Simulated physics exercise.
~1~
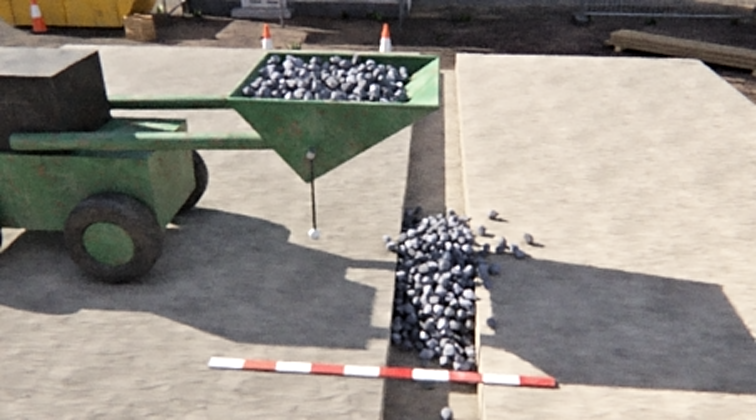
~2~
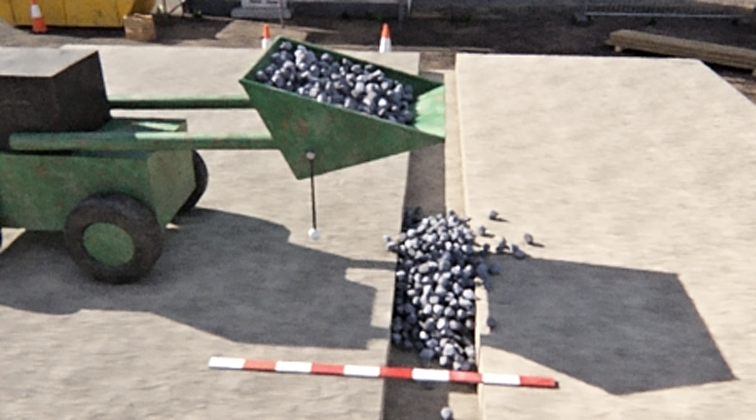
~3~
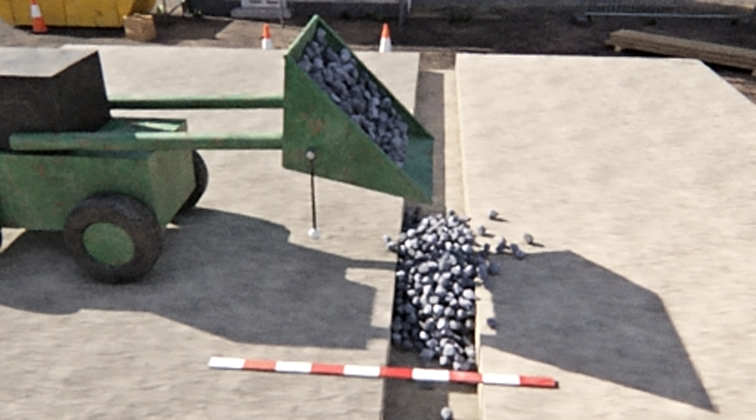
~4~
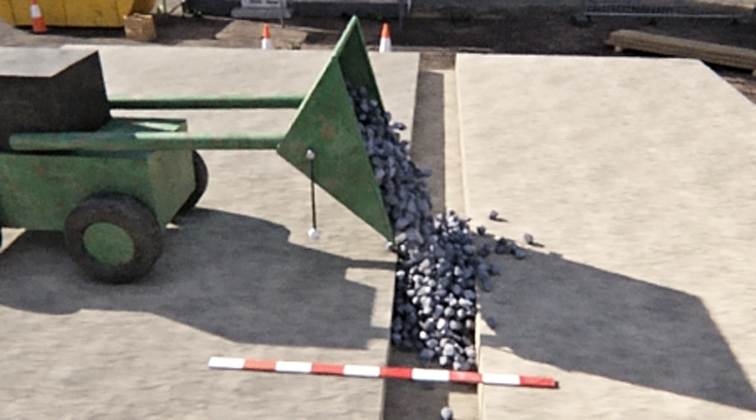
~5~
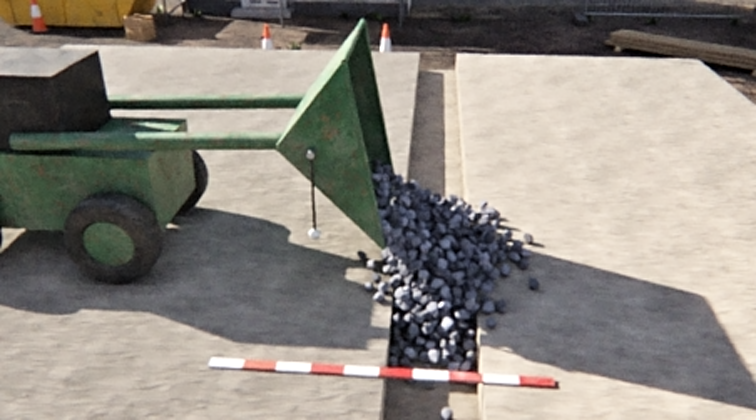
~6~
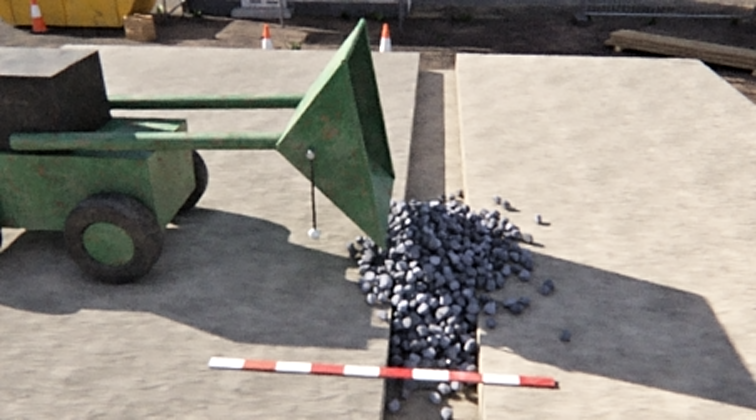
On a paved yard, a green loader tips its bucket, heaping dark stones over a trench.
